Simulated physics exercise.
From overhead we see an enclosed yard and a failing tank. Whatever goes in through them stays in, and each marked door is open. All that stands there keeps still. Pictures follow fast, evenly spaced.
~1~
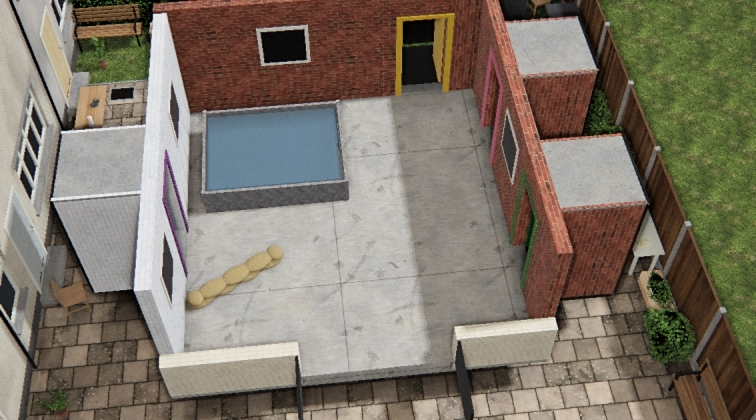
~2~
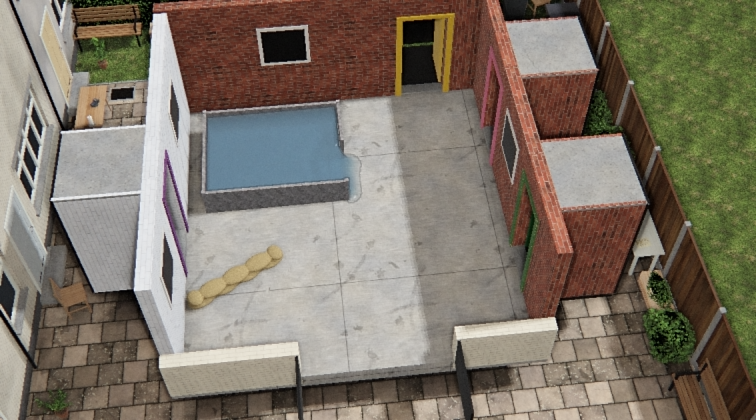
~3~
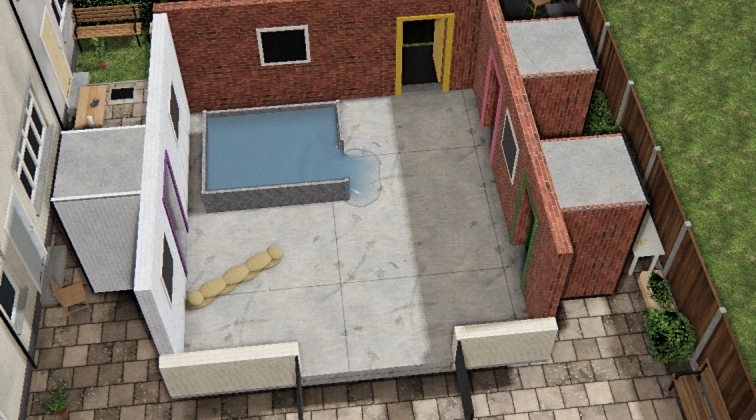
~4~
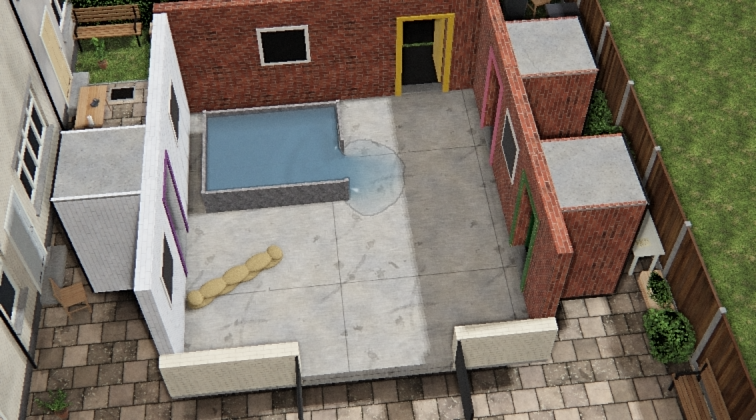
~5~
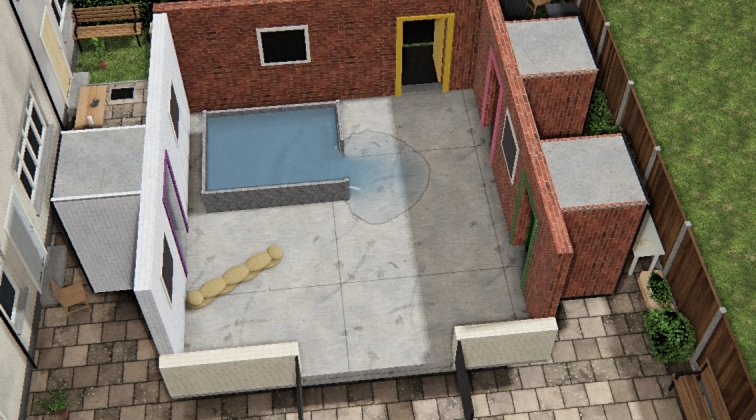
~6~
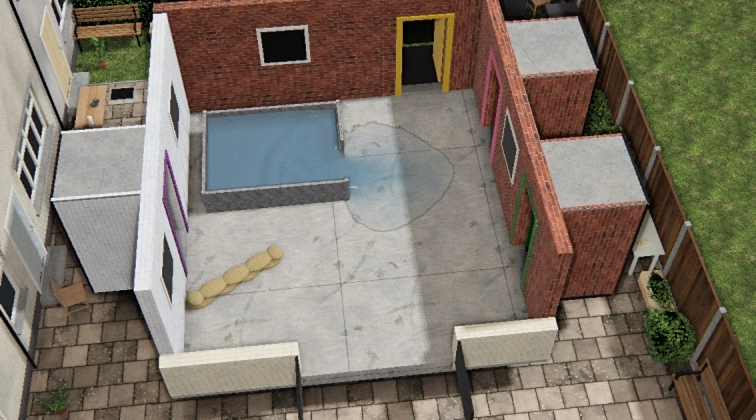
Water sits still in a raised brick tank inside a walled yard, then pours out through a gap in the tank's right side. It spreads across the grey concrete floor in a thin, widening, rounded sheet, reaching rightward into the shaded strip while the yellow doorway and sandbags stay still.
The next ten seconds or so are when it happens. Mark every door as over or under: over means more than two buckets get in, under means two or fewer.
Green door - over; yellow door - over; purple door - under; pink door - over.
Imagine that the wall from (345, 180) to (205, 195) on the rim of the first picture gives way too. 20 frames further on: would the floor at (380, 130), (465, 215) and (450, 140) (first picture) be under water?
Point by point: Untouched, untouched and untouched.
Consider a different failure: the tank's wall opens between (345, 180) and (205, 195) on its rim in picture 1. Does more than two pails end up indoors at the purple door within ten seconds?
Purple door: Tops the limit.
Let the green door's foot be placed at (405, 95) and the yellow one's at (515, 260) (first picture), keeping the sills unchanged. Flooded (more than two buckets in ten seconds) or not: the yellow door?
Yellow: Exceeds the limit.
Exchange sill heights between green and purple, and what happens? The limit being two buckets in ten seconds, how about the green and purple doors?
Swap done - green door doesn't reach it, purple door doesn't reach it.
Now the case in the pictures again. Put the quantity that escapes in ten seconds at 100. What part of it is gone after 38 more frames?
Around 55 per cent.
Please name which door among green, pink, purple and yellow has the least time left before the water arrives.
That would be the one in pink.
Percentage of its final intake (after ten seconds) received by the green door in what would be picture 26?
It should be near 35 percent of the ten-second total.
A moment on, water covers 25 % of the floor; the green door not reached, the yellow door not reached, the purple door not reached, the pink door under two buckets in.
Next, water covers 35 % of the floor; the green door wet at the sill, nothing in, the yellow door wet at the sill, nothing in, the purple door not reached, the pink door over two buckets in.
Then, water covers 40 % of the floor; the green door over two buckets in, the yellow door under two buckets in, the purple door not reached, the pink door far over two buckets in.
Later, water covers 65 % of the floor; the green door over two buckets in, the yellow door over two buckets in, the purple door not reached, the pink door far over two buckets in.
In the end, water covers 85 % of the floor; the green door over two buckets in, the yellow door over two buckets in, the purple door wet at the sill, nothing in, the pink door far over two buckets in.
